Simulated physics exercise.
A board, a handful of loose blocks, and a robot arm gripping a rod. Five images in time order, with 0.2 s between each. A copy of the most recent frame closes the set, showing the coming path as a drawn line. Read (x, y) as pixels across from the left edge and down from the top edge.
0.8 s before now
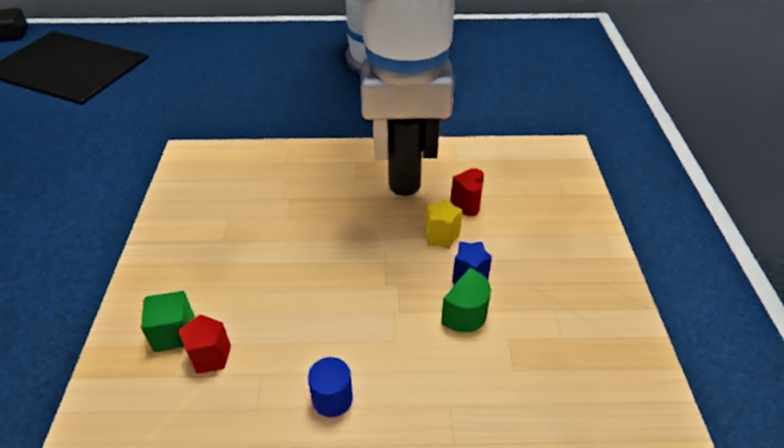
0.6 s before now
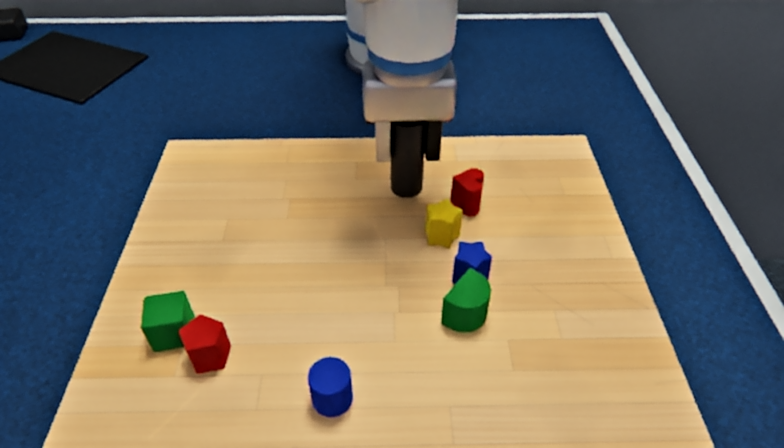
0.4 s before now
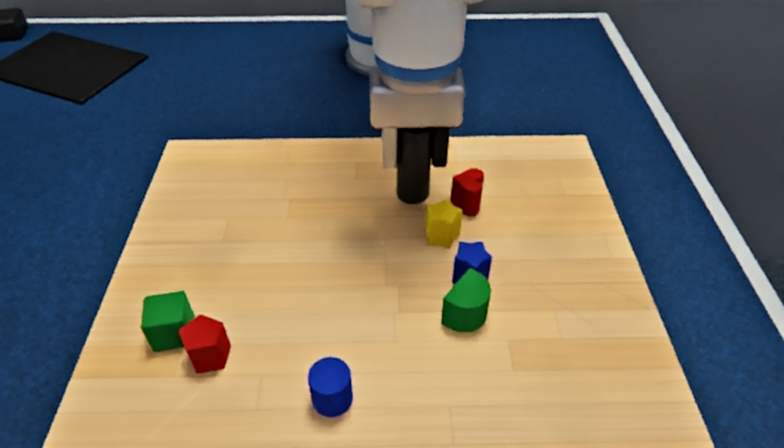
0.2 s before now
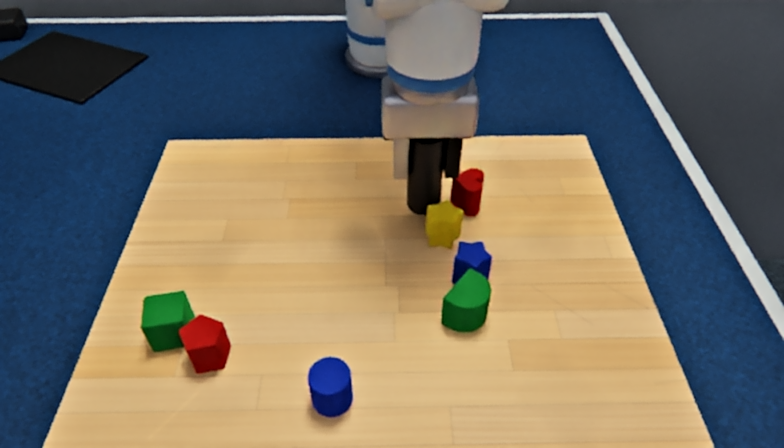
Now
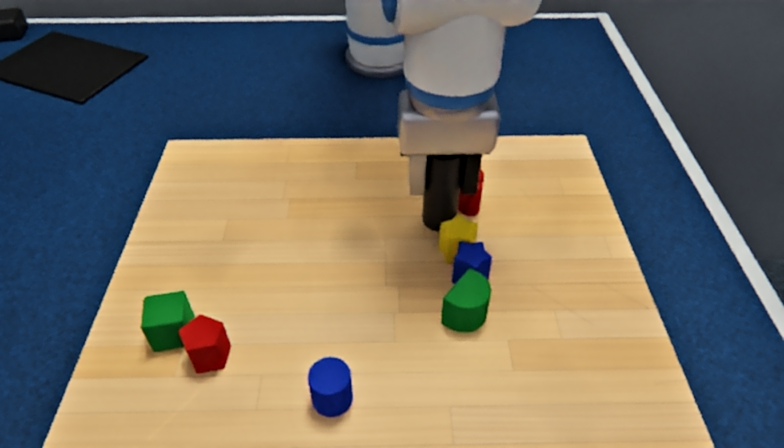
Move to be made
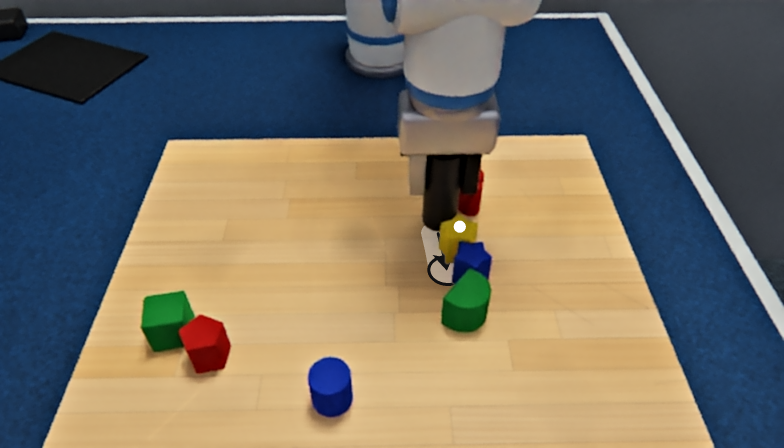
To begin with, a robot arm holds a dark rod upright near the back of a wooden board scattered with red, yellow, blue and green blocks. The rod moves slowly forward and to the right, then pushes the yellow star block a short way toward the blue star block.
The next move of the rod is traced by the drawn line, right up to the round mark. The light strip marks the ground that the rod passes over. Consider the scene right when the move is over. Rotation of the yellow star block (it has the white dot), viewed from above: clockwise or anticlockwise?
It twists against the clock when seen from above.
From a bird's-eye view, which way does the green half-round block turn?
Clockwise rotation.
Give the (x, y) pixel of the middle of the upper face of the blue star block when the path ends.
I'd guess (505, 274).
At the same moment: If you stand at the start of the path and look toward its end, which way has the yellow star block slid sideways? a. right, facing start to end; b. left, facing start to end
I'll go with b - left, facing start to end.
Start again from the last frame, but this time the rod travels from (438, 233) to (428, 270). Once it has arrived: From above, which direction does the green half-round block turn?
The block turns clockwise.
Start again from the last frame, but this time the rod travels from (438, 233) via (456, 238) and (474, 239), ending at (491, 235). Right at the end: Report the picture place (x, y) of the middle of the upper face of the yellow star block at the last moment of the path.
By then it is at (491, 235).
Path on the board, from (438, 233) directly to (447, 270); the dot is on the yellow star block.
On the path given first. Halfway along, rod (444, 238); yellow star block (472, 242), turned 15° anticlockwise; green half-round block (472, 295); blue star block (489, 265).
At the end, rod (448, 257); yellow star block (483, 252), turned 40° anticlockwise; green half-round block (475, 299), turned 25° clockwise; red heart block in place; blue star block (505, 274).
